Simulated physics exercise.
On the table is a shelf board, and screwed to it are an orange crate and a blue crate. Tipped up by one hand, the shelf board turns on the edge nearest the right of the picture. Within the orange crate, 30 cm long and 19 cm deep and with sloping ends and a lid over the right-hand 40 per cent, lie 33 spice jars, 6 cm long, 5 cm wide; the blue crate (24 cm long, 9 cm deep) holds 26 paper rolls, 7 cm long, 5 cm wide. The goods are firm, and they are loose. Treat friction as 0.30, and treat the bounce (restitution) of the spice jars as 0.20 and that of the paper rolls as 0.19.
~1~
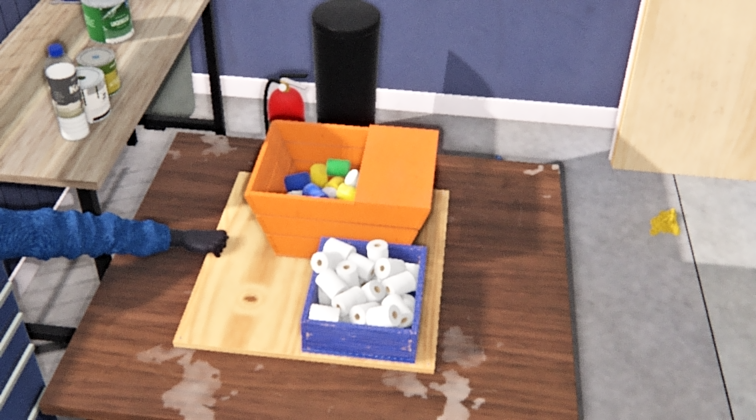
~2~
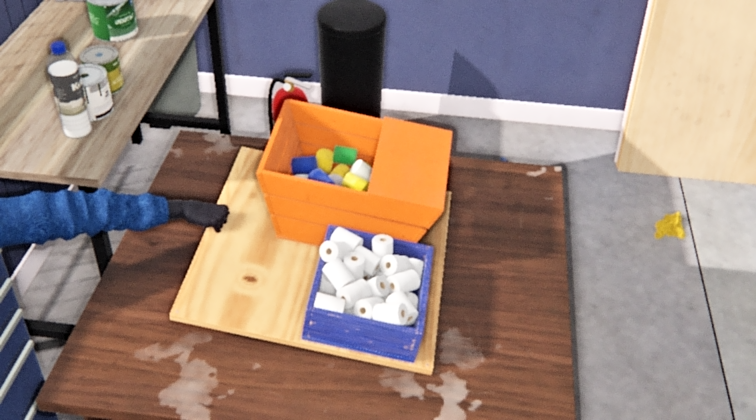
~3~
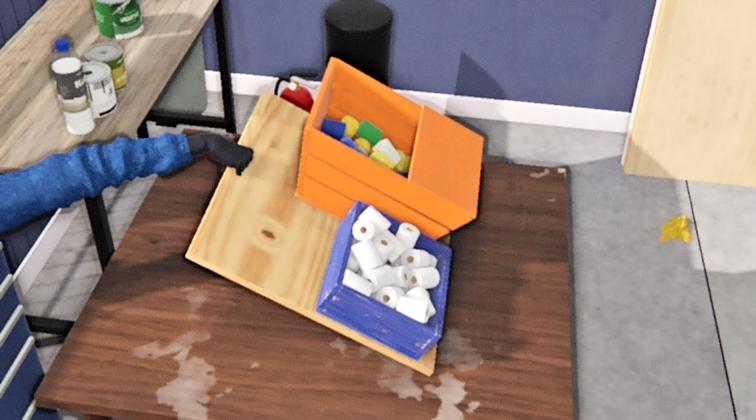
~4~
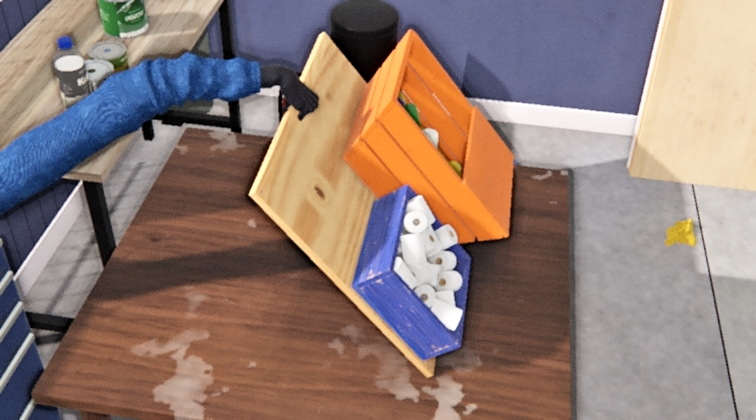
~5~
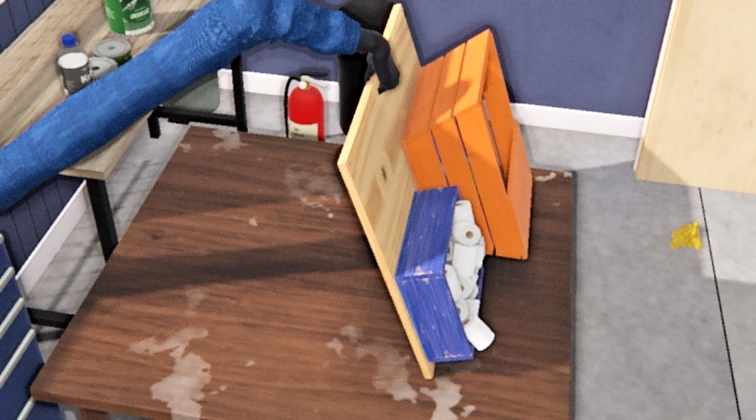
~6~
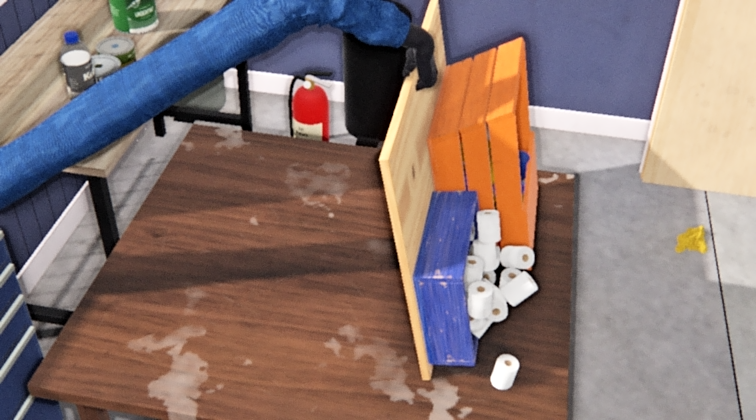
Wooden board carrying an orange crate and a blue crate tilting up steeply under a gloved hand, white rolls tumbling onto the table.
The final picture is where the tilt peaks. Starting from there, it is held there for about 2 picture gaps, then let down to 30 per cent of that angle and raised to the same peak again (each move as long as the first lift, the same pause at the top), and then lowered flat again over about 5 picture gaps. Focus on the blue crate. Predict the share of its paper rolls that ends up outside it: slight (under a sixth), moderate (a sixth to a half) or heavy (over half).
Heavy.
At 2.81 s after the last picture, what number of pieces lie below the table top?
It comes to near 8.
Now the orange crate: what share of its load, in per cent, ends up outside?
About 0 percent for the orange crate.
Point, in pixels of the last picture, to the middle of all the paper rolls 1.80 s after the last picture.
Near (514, 345).
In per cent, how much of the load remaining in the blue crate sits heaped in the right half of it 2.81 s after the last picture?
About 70%.
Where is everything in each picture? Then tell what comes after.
In the first frame (we follow the rim corner now nearest the camera; the camera moves round a little), blue crate at (412, 331); orange crate at (424, 209); tilt 0°; nothing out yet.
In the second frame, blue crate at (417, 331); orange crate at (437, 209); tilt 8°.
In the third frame, blue crate at (436, 332); orange crate at (469, 215); tilt 28°.
In the fourth frame, blue crate at (458, 341); orange crate at (502, 232); tilt 51°.
In the fifth frame, blue crate at (472, 353); orange crate at (522, 253); tilt 71°.
In the sixth frame, blue crate at (474, 360); orange crate at (527, 264); tilt 79°; 8 out, the lowest roll at (505, 372).
Then, 0.45 s after the last picture, tilt 58°; 0 of 33 out of the orange crate and 16 of 26 out of the blue crate.
Then, 1.01 s after the last picture, tilt 39°; 0 of 33 out of the orange crate and 17 of 26 out of the blue crate.
Then, 1.80 s after the last picture, tilt 59°; 0 of 33 out of the orange crate and 17 of 26 out of the blue crate.
Final count (2.81 s after the last picture), 0 of 33 out of the orange crate and 17 of 26 out of the blue crate. Asked share, 17 of 26, 65 per cent.
